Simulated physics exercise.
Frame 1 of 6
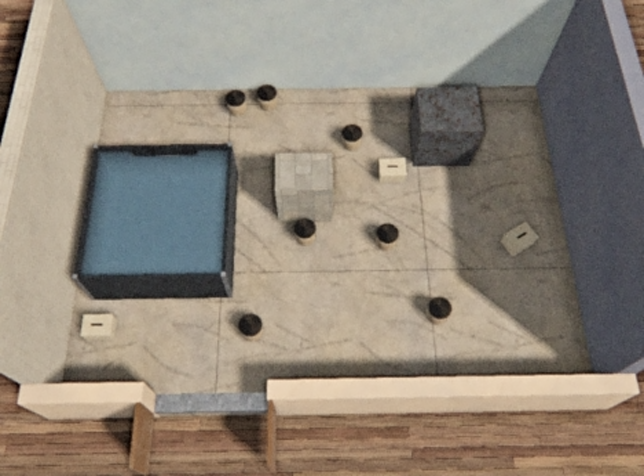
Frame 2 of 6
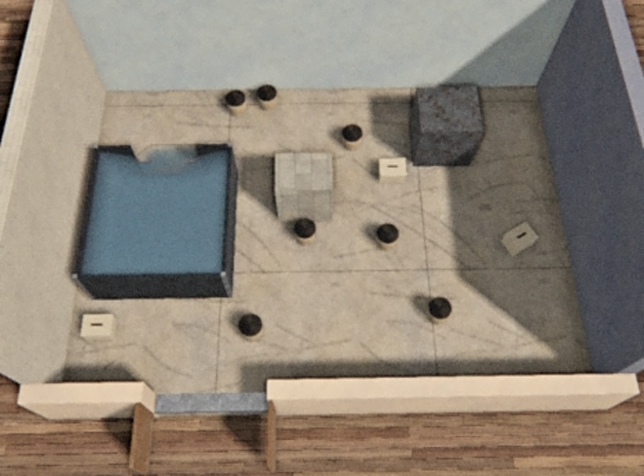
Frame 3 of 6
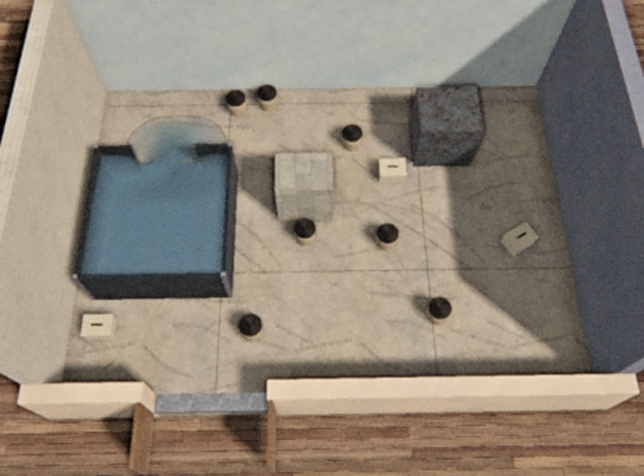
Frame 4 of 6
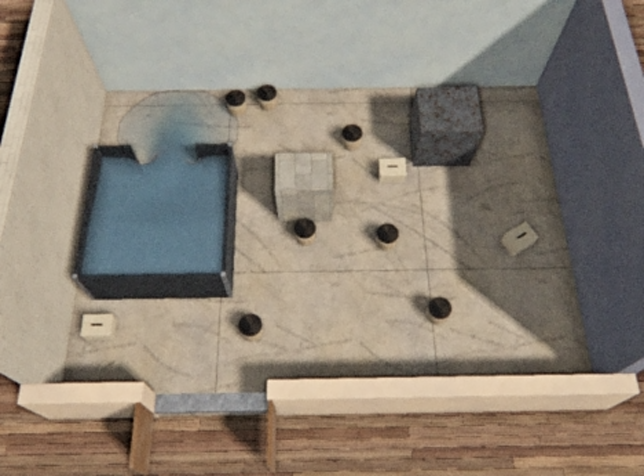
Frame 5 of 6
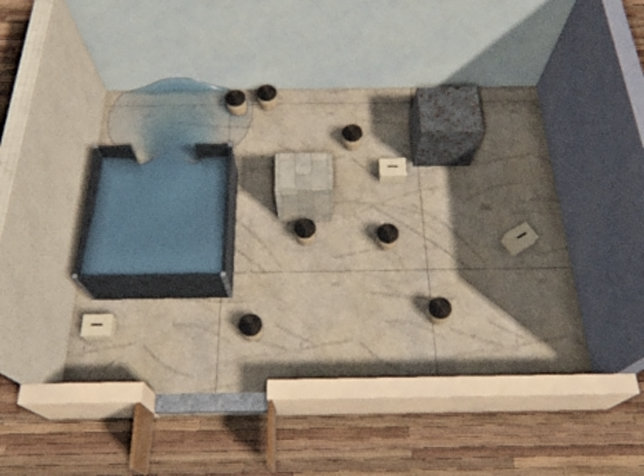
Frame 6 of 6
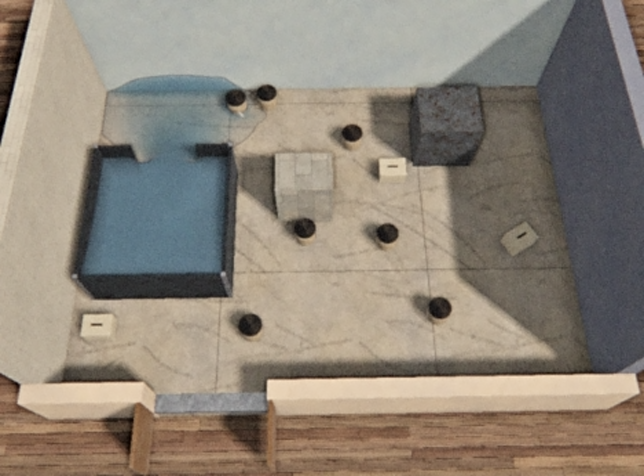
Blue water pours through a gap in the back wall of a dark-rimmed tank at the left of a walled, pale-floored court, seen from high up by a still camera. Small black-topped pails, pale boxes, a light block near the middle and a dark grey block at the back right all stay put. The water fans out across the floor behind the tank, reaches the back wall and spreads sideways around the nearest pail.
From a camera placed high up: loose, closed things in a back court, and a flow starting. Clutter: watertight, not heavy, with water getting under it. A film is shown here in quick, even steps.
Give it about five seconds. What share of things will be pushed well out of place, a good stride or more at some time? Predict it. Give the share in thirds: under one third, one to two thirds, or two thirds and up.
One to two thirds.
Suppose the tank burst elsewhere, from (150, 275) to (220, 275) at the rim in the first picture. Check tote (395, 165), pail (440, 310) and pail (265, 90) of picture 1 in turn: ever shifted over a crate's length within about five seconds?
Never got that far, never got that far, never got that far.
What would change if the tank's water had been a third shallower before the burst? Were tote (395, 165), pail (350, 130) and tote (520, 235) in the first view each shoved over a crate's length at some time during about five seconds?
Beyond that, then beyond that, then not beyond that.
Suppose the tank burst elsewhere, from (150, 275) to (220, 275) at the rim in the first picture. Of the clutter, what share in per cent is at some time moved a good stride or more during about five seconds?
About 20 %.
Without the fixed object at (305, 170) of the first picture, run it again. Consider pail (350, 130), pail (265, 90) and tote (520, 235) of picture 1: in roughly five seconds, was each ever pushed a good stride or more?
In the order given: Got displaced, got displaced, stayed put.
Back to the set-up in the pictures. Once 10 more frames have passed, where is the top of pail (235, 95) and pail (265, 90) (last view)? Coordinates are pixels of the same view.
Look for them at about (383, 122) and about (402, 127).
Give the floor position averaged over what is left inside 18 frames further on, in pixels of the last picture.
Mean position: About (368, 250).
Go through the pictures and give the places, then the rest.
The first frame shows a pail at (236, 98), on the bottom; a pail at (440, 308), on the bottom; 0 of 10 have shifted.
The second frame shows a pail at (236, 98) rests on the ground; a pail at (440, 308) rests on the ground; 0 of 10 have shifted.
The third frame shows a pail at (236, 98), on the bottom; a pail at (440, 308) rests on the ground; 0 of 10 have shifted.
The fourth frame shows a pail at (236, 98) rests on the ground; a pail at (440, 308) rests on the ground; 0 of 10 have shifted.
The fifth frame shows a pail at (236, 98), on the bottom; a pail at (440, 308), on the bottom; 0 of 10 have shifted.
The sixth frame shows a pail at (236, 97) rests on the ground; a pail at (440, 308) rests on the ground; 0 of 10 have shifted.
A moment on, 0 of 10 are well off their spots; 1 afloat.
Next, 2 of 10 are well off their spots; 1 afloat.
Later, 4 of 10 are well off their spots; 3 afloat.
In the end, 4 of 10 are well off their spots, and 4 have been at some point; 0 afloat.
